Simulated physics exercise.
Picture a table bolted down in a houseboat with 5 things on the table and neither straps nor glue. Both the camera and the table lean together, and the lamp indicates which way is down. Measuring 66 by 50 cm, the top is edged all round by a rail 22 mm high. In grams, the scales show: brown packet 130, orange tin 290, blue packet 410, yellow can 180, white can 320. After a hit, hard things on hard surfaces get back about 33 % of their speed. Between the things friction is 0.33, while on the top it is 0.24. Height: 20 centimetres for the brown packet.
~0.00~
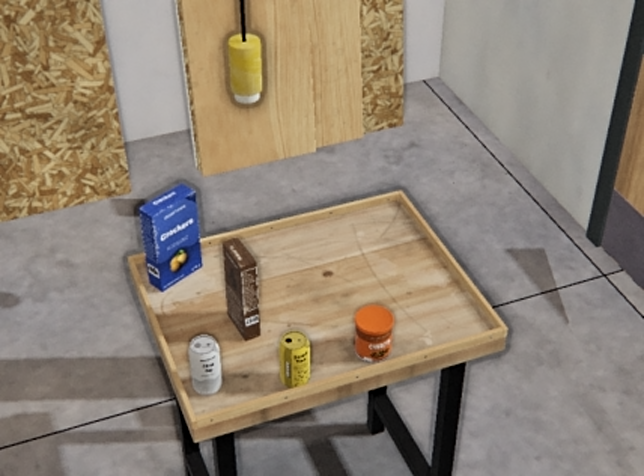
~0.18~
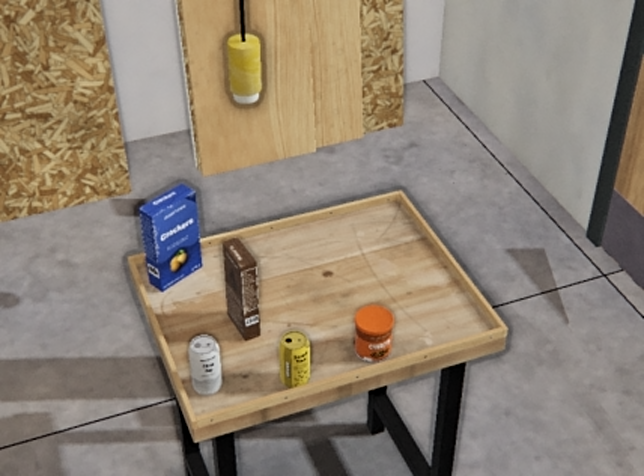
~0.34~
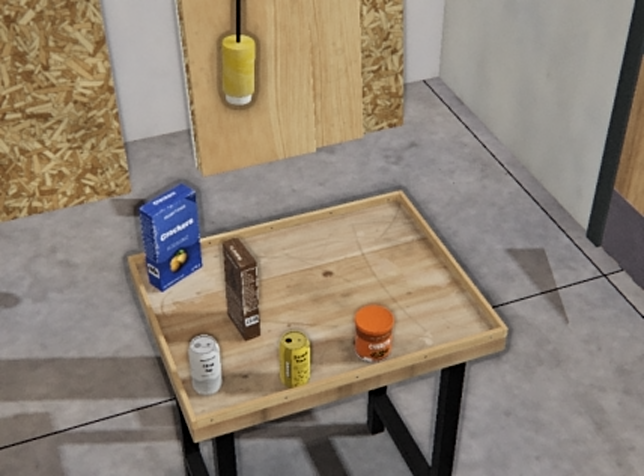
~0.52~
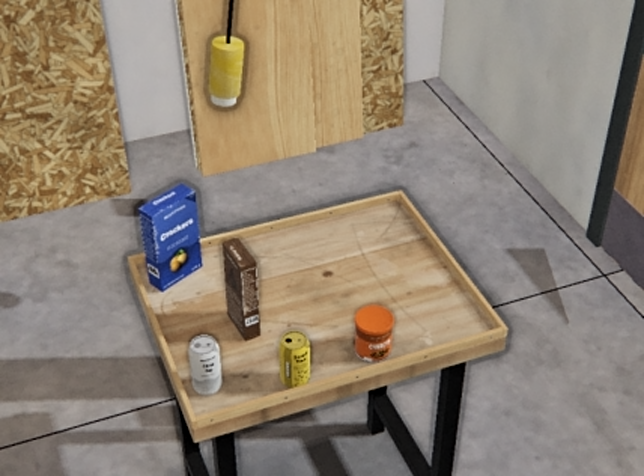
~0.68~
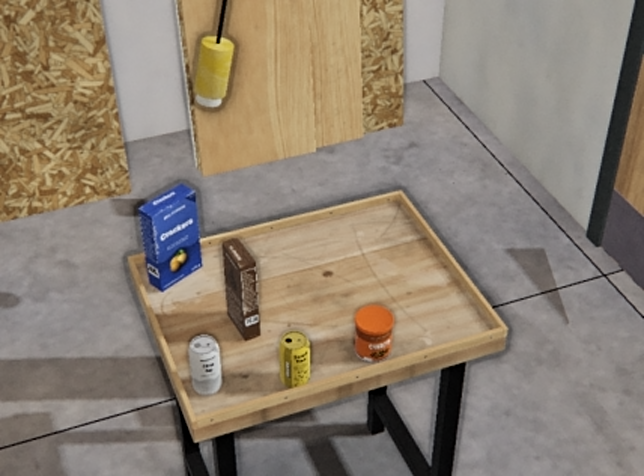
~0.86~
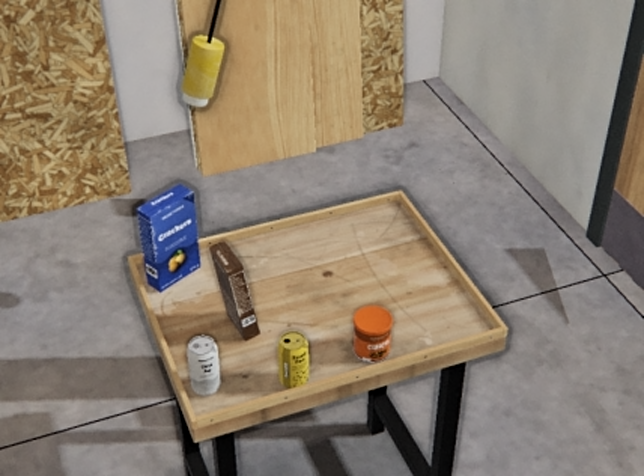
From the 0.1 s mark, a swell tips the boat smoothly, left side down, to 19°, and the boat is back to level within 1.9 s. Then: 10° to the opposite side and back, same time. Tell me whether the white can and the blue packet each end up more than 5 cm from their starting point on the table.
The white can does not. The blue packet does not.
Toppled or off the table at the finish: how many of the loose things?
It comes to 1.
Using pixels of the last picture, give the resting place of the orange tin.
It ends up at about (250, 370).
By 1.16 s, floor tilted 18°, left side down; white can 2 cm from its spot near (196, 369); blue packet 2 cm from its spot near (165, 240); brown packet on its side.
By 1.46 s, floor tilted 12°, left side down; brown packet now off the table; white can 2 cm from its spot near (196, 368); blue packet 2 cm from its spot near (165, 240).
By 1.66 s, floor tilted 5°, left side down; white can 2 cm from its spot near (196, 368); blue packet 2 cm from its spot near (165, 240); yellow can 17 cm from its spot.
By 2.16 s, boat level; white can 2 cm from its spot near (196, 368); blue packet 2 cm from its spot near (165, 240); yellow can 17 cm from its spot.
When it is over (4.4 s), off the table, brown packet; not toppled but over 5 cm from the start, orange tin and yellow can; the other 2 within 5 cm of the start. End places, in pixels of the last picture, white can near (196, 368), blue packet near (165, 240).
